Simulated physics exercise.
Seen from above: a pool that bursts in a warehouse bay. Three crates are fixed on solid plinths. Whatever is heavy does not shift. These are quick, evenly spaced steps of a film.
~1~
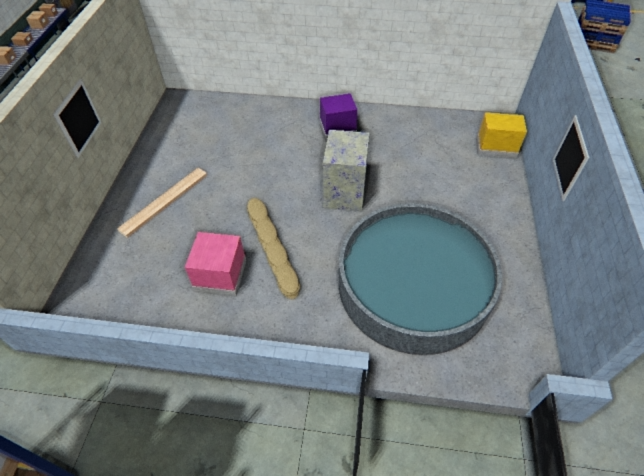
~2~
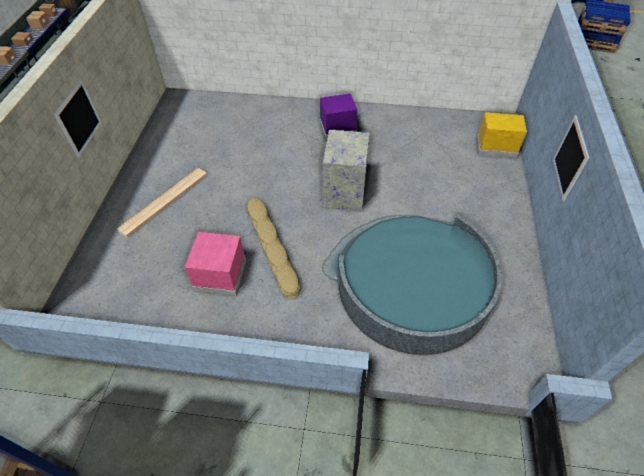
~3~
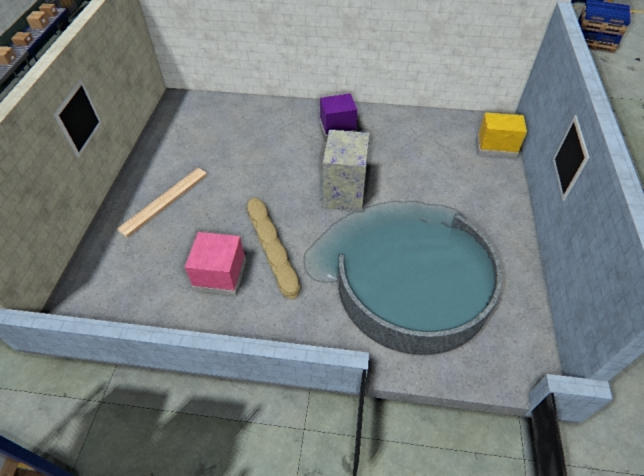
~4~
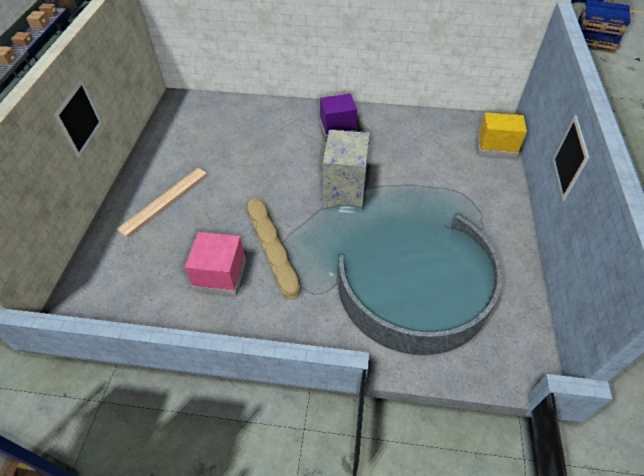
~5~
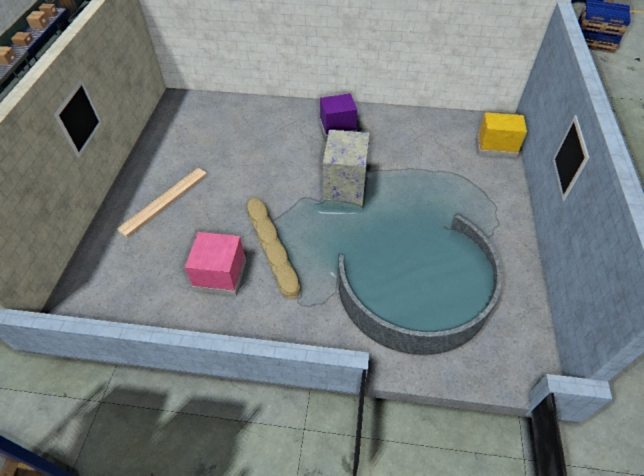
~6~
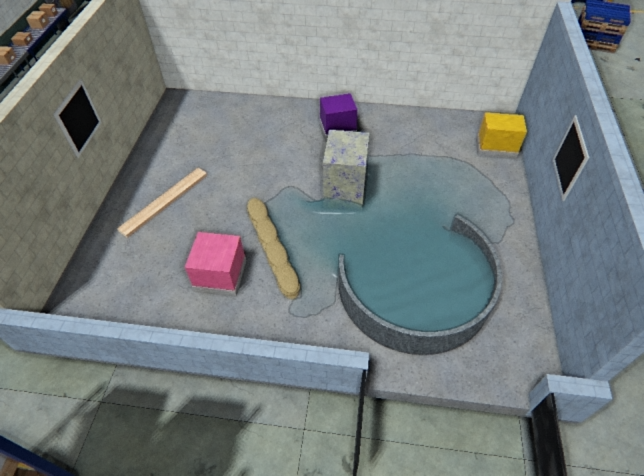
Warehouse bay seen from above, a round pool's far side opening and water spreading across the floor around a speckled block.
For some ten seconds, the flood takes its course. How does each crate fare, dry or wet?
The pink crate sits high enough. The purple crate sits high enough. The yellow crate sits too low.
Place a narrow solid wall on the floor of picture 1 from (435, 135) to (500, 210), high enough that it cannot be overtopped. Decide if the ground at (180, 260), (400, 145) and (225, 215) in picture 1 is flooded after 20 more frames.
In that order: Clear, awash, clear.
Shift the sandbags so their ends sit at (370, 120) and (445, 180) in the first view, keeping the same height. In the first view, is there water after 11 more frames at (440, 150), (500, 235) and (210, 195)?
Spot by spot: Spared; spared; soaked.
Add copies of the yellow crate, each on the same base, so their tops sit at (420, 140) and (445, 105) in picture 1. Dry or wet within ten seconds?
Becomes wet, is left dry.
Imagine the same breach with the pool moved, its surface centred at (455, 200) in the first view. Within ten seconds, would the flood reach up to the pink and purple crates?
Pink crate: Untouched; purple crate: Reached.
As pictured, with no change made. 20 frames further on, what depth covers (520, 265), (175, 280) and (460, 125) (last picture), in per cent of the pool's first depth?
About 0, 0 and 30 percent, in that order.
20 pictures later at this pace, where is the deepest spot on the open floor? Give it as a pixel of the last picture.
Near (515, 139).
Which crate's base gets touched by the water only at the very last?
The pink-painted one comes last.
A moment on, water covers 30 % of the floor; the pink crate not reached, the purple crate water round its plinth, the yellow crate water round its plinth.
Next, water covers 40 % of the floor; the pink crate not reached, the purple crate water round its plinth, the yellow crate water round its plinth.
Then, water covers 60 % of the floor; the pink crate not reached, the purple crate water round its plinth, the yellow crate water round its plinth.
Later, water covers 75 % of the floor; the pink crate water round its plinth, the purple crate water round its plinth, the yellow crate water round its plinth.
In the end, water covers 95 % of the floor; the pink crate stayed above the water, the purple crate stayed above the water, the yellow crate was topped.
